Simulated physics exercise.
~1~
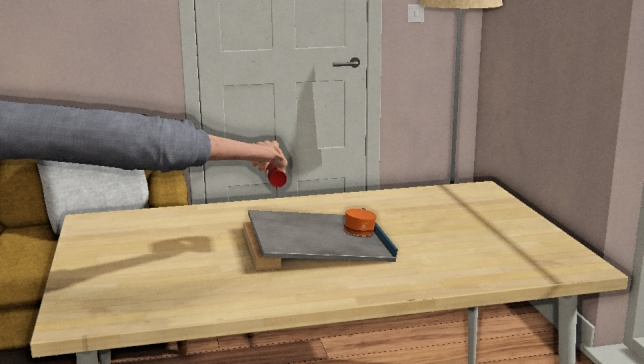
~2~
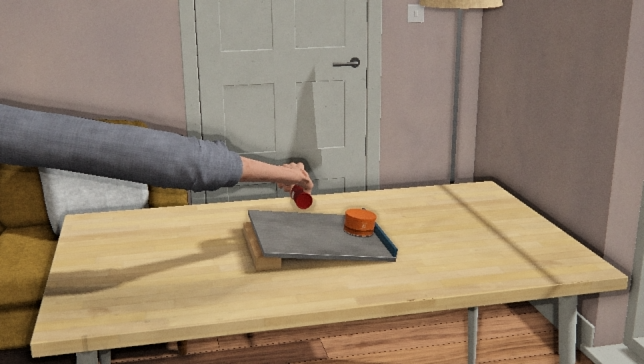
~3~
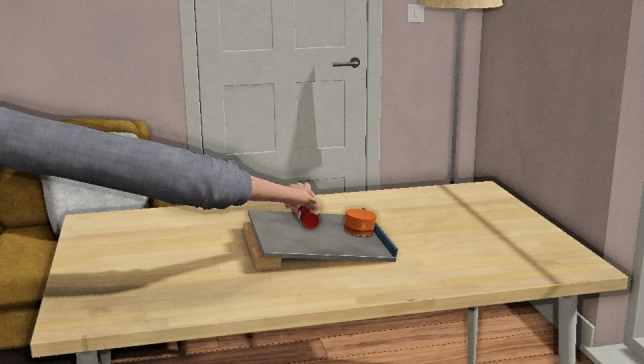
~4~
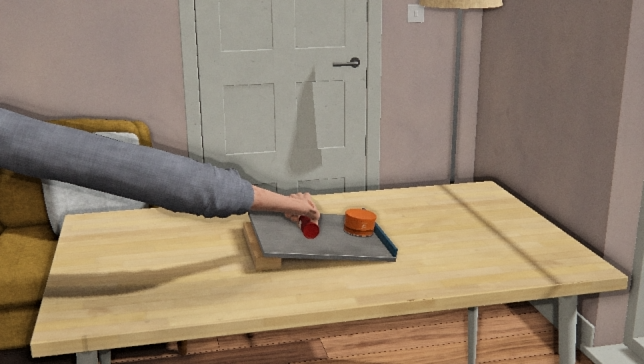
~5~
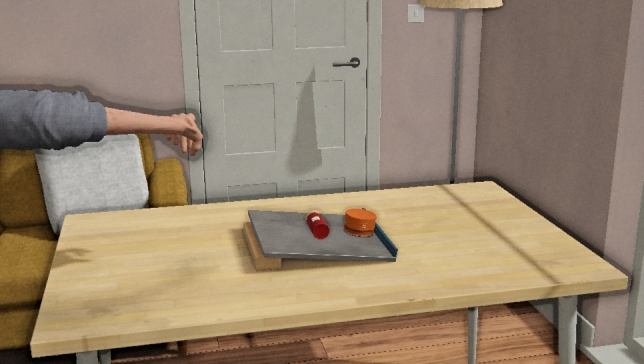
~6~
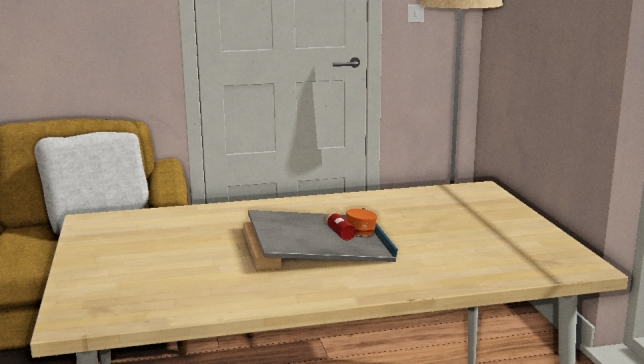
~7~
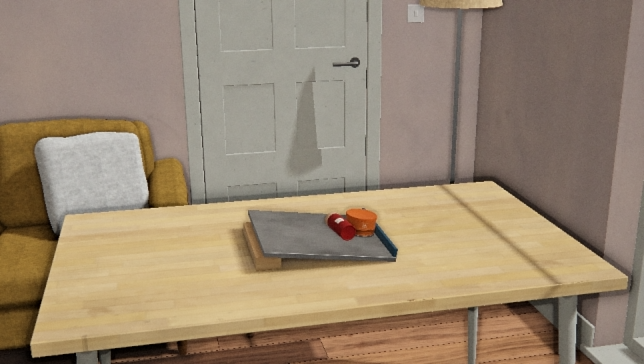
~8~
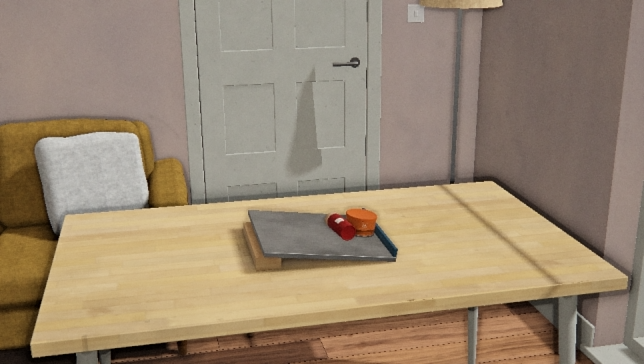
To begin with, a sloping grey board sits on a wooden table with an orange tub near its right end, while an arm reaches in from the left holding a red shaker. The hand carries the shaker right and down until it lies on its side on the board. The hand then lets go and draws back to the left, and the shaker shifts slightly to the right. With the arm out of view, the shaker moves farther down the slope towards the tub. It ends at rest against the orange tub, which stays in its place.
